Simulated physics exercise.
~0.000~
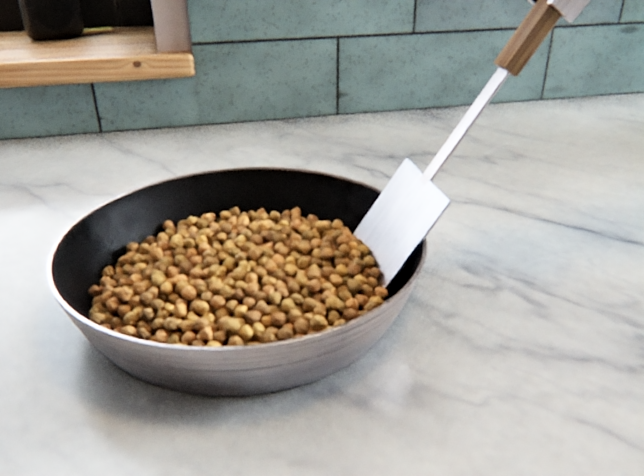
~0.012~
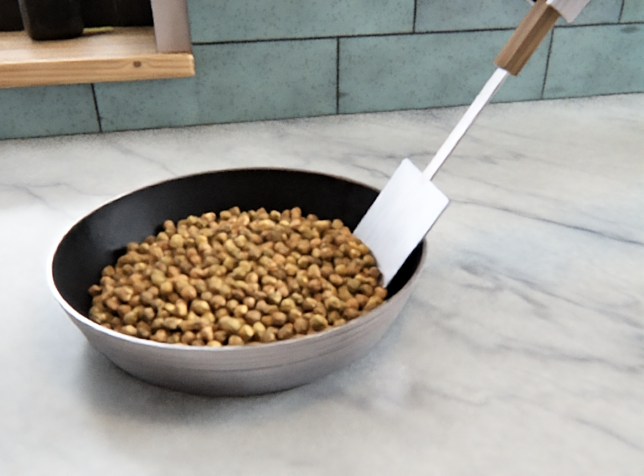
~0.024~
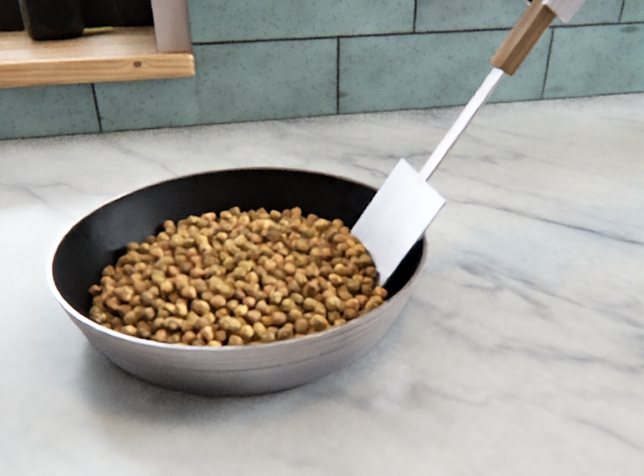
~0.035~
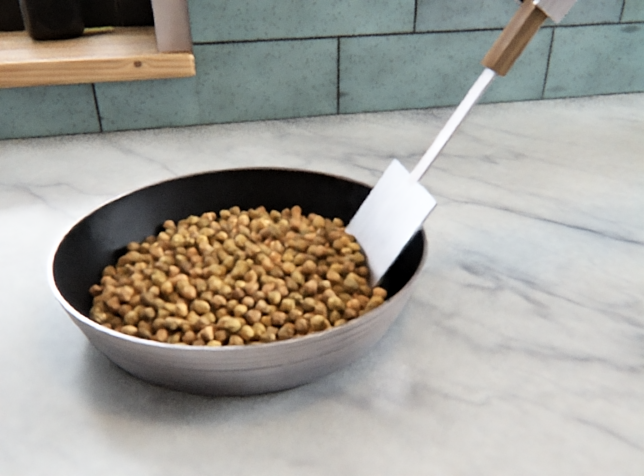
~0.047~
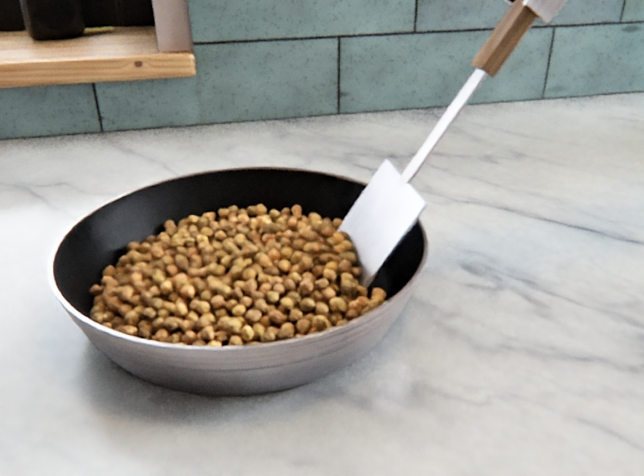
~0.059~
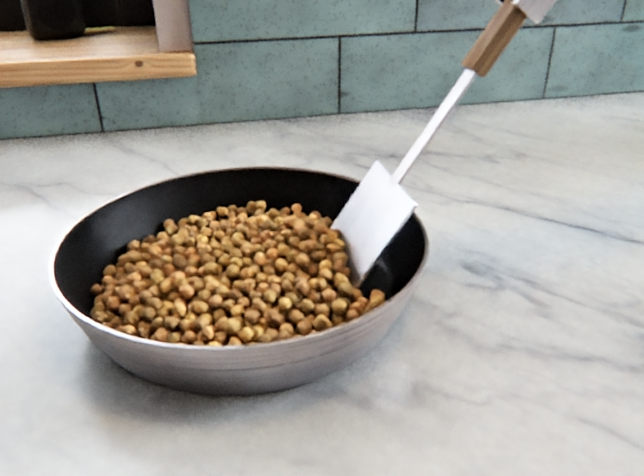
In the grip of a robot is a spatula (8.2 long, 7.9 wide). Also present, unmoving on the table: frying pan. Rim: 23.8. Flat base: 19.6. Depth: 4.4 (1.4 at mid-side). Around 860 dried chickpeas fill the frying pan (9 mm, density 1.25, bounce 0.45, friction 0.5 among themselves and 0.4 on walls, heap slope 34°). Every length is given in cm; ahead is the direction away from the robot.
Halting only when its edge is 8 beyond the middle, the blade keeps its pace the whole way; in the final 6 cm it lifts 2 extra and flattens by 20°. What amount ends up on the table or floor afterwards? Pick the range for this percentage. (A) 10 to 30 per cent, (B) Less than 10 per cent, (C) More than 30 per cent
Option B: Less than 10 per cent.
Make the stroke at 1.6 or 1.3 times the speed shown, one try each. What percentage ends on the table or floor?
Near 10 and near 10 percent respectively.
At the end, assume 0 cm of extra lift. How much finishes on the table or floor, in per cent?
Roughly 0 percent of it.
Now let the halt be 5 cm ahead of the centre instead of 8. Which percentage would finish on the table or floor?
Result: Approx. 0 %.
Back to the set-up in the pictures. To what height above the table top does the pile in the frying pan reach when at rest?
Roughly 6.0 centimetres.
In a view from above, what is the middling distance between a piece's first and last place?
Distance: Around 3 cm.
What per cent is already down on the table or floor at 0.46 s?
Fraction noted: Close to 0 per cent.
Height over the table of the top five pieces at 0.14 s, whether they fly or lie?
Height: Approx. 5 cm.
After 0.14 s, sloping 56°, highest piece 5 above the table; 861 in the frying pan.
After 0.22 s, sloping 49°, highest piece 5 above the table; 861 in the frying pan.
After 0.46 s, sloping 36°, highest piece 6 above the table; 840 in the frying pan, 20 on the table or floor, 1 on the blade or in flight.
After 1.51 s, sloping 36°, highest piece 6 above the table; 838 in the frying pan, 23 on the table or floor.
At rest, 838 in the frying pan, 23 on the table or floor. That is 3 % on the table or floor.
